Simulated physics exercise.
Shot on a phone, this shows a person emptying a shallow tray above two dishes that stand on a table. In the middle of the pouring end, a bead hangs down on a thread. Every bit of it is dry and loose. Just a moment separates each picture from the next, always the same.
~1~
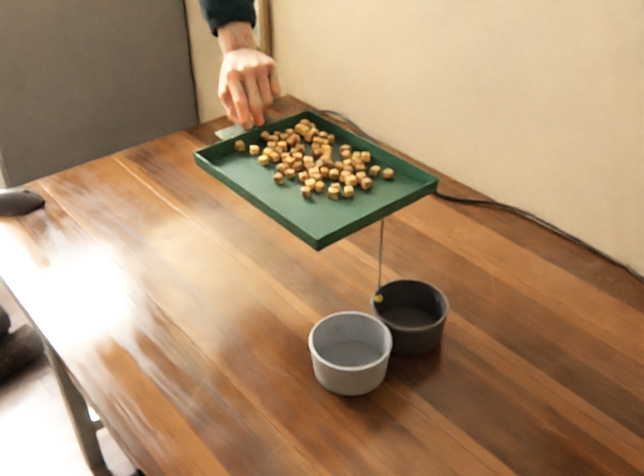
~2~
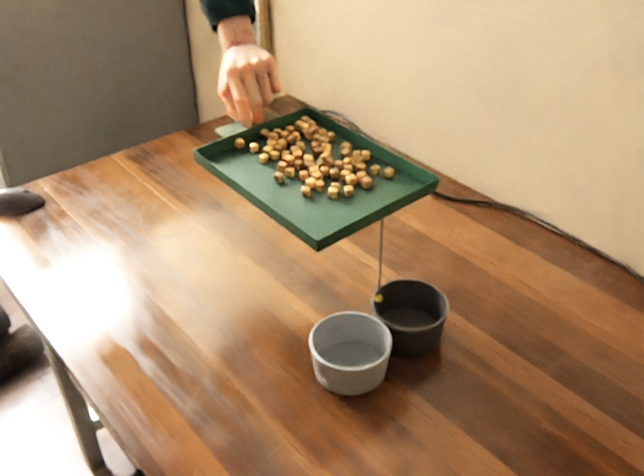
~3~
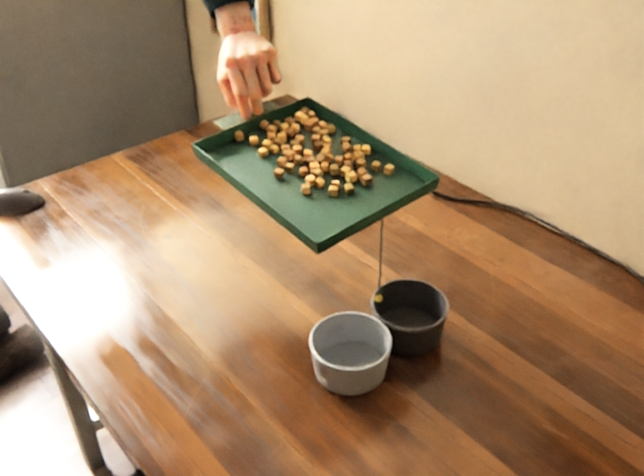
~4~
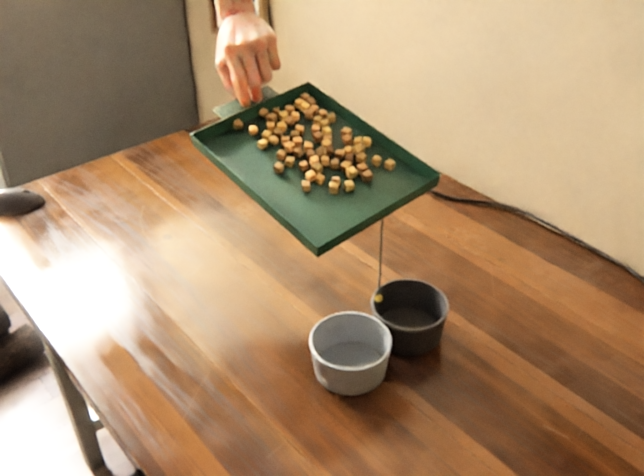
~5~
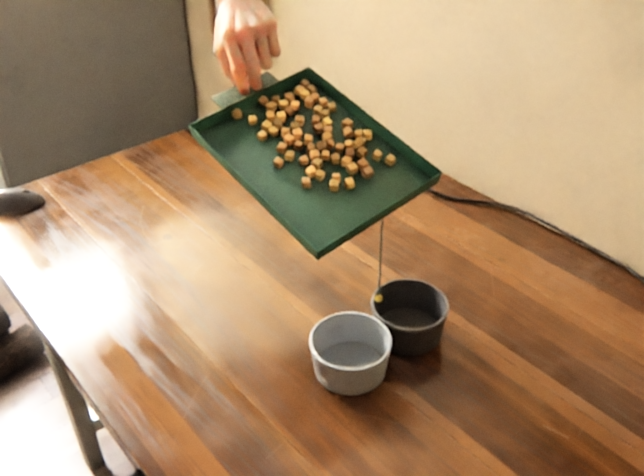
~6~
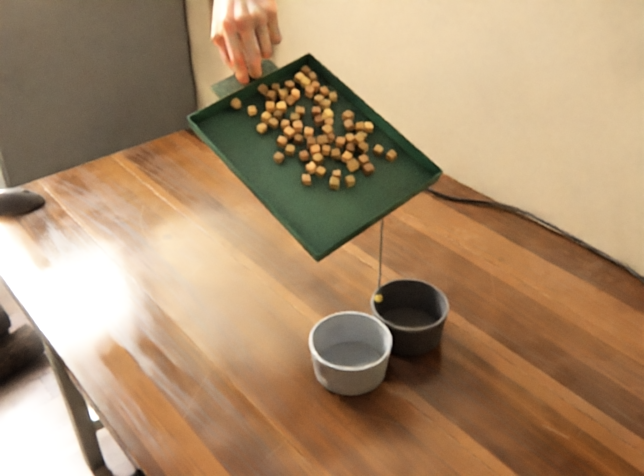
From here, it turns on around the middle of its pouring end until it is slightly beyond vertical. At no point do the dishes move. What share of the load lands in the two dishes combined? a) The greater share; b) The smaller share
a.
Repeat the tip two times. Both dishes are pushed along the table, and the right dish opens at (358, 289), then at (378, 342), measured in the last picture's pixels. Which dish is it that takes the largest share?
First place: The leftmost one; second place: The rightmost one.
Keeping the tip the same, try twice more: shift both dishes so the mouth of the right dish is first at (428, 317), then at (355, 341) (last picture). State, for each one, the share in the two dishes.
I'd expect some 40 percent, and then some 70 percent.
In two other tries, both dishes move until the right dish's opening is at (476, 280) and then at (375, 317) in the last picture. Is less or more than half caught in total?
Well, the minor share the first time and the bulk the second time.
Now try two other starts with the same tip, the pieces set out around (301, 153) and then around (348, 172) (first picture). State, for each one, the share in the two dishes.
Close to 60 %, followed by close to 40 %.
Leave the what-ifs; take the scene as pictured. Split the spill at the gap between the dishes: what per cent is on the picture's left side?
Around 70 %.
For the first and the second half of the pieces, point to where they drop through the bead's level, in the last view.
First roughly (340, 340), then roughly (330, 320).
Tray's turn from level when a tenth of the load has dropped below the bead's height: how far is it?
Close to 75° of tilt at that moment.
Shortly afterwards, tray tipped steeply; the bulk on the tray; a little in the air.
Next, tray tipped past a quarter turn; near a third on the tray; near a quarter in the left dish; near a quarter outside both; a little in the air.
Some moments later, tray tipped past a quarter turn; near two thirds in the left dish; near a quarter outside both.
In the end, tray tipped past a quarter turn; near two thirds in the left dish; none at all in the right dish; near a quarter outside both.
